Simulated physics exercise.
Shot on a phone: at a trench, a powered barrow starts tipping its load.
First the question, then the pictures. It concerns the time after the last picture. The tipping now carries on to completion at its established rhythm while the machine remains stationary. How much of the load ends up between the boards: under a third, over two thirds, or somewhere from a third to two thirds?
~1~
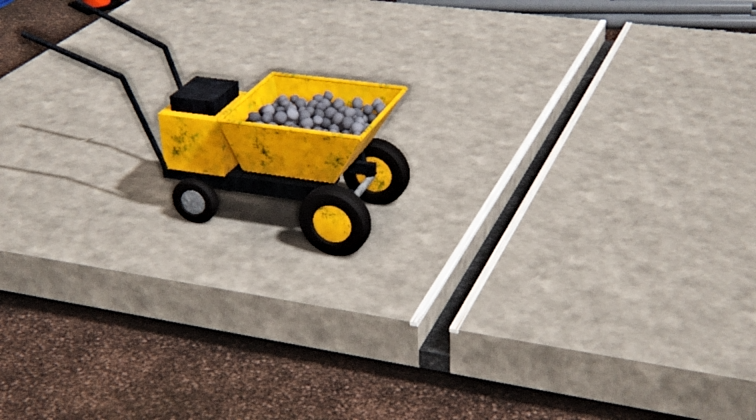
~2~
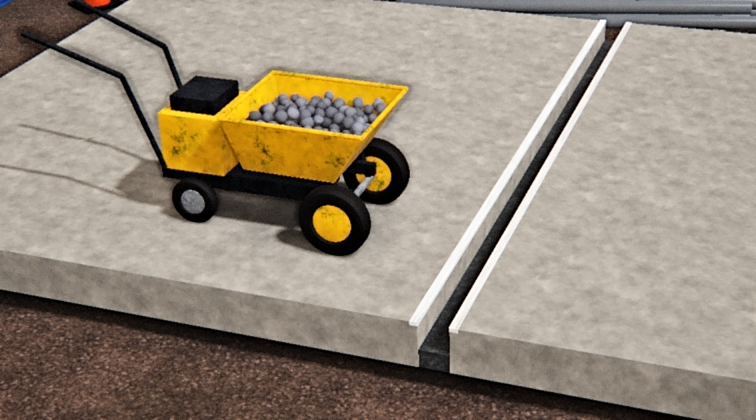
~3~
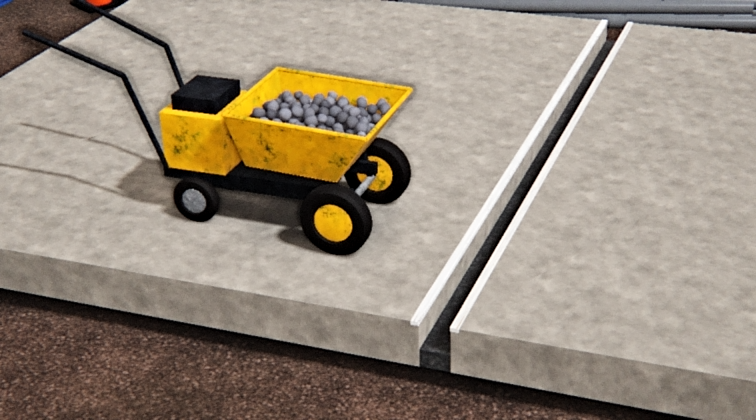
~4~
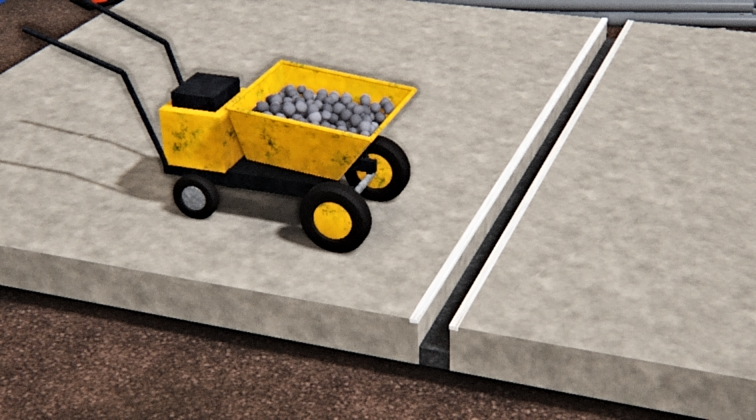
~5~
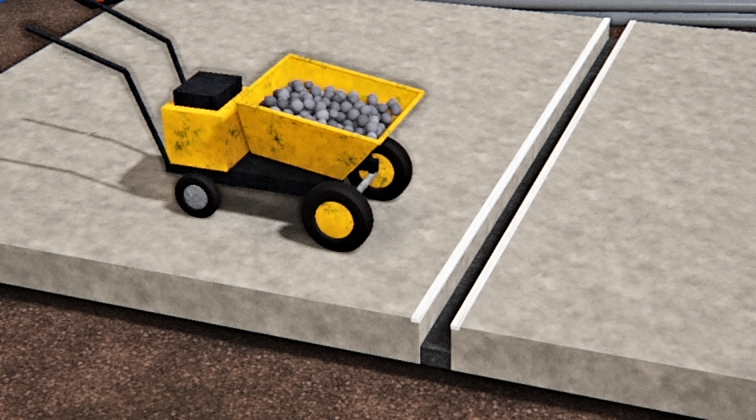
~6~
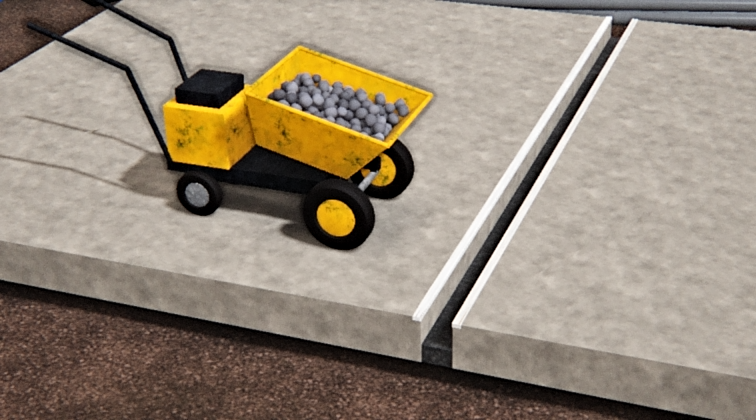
From a third to two thirds.
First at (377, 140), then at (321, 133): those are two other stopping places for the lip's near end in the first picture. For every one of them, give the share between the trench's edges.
50 per cent, then 40 per cent.
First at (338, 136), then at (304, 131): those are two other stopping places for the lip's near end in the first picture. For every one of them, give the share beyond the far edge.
Some 10 % then some 0 %.
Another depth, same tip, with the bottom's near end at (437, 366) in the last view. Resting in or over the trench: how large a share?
Something like 70 %.
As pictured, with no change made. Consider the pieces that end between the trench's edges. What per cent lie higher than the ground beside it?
Estimate: Around 30 %.
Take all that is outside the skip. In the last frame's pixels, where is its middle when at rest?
(487, 236).
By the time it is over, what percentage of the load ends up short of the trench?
Around 15 %.
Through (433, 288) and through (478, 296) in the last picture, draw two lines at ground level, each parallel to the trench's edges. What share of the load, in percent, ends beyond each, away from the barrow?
80 and 20 in a hundred.
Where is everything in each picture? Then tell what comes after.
In the first frame, lip of the skip at (361, 138), level; top of the load at (304, 117), round cobbles; first edge of the trench at (432, 293); far edge at (471, 299), the trench under half as wide as the skip, and about as deep as wide.
In the second frame, lip of the skip at (362, 139), level; top of the load at (305, 116).
In the third frame, lip of the skip at (366, 140), tipped barely; top of the load at (309, 115).
In the fourth frame, lip of the skip at (370, 140), tipped barely; top of the load at (298, 114).
In the fifth frame, lip of the skip at (379, 143), tipped a little; top of the load at (306, 110).
In the sixth frame, lip of the skip at (387, 146), tipped a little; top of the load at (304, 98); first edge of the trench at (435, 288); far edge at (474, 294).
Soon, skip tipped well over; all in the skip.
A while on, skip tipped steeply; most in the skip; a stray few short of the trench; a small part in or heaped over the trench; a stray few beyond it; a stray few falling.
Towards the end, skip tipped right over; about a quarter in the skip; a small part short of the trench; about half in or heaped over the trench; about a quarter beyond it.
Finally, skip tipped right over; a small part in the skip; about a quarter short of the trench; about half in or heaped over the trench; about a quarter beyond it.
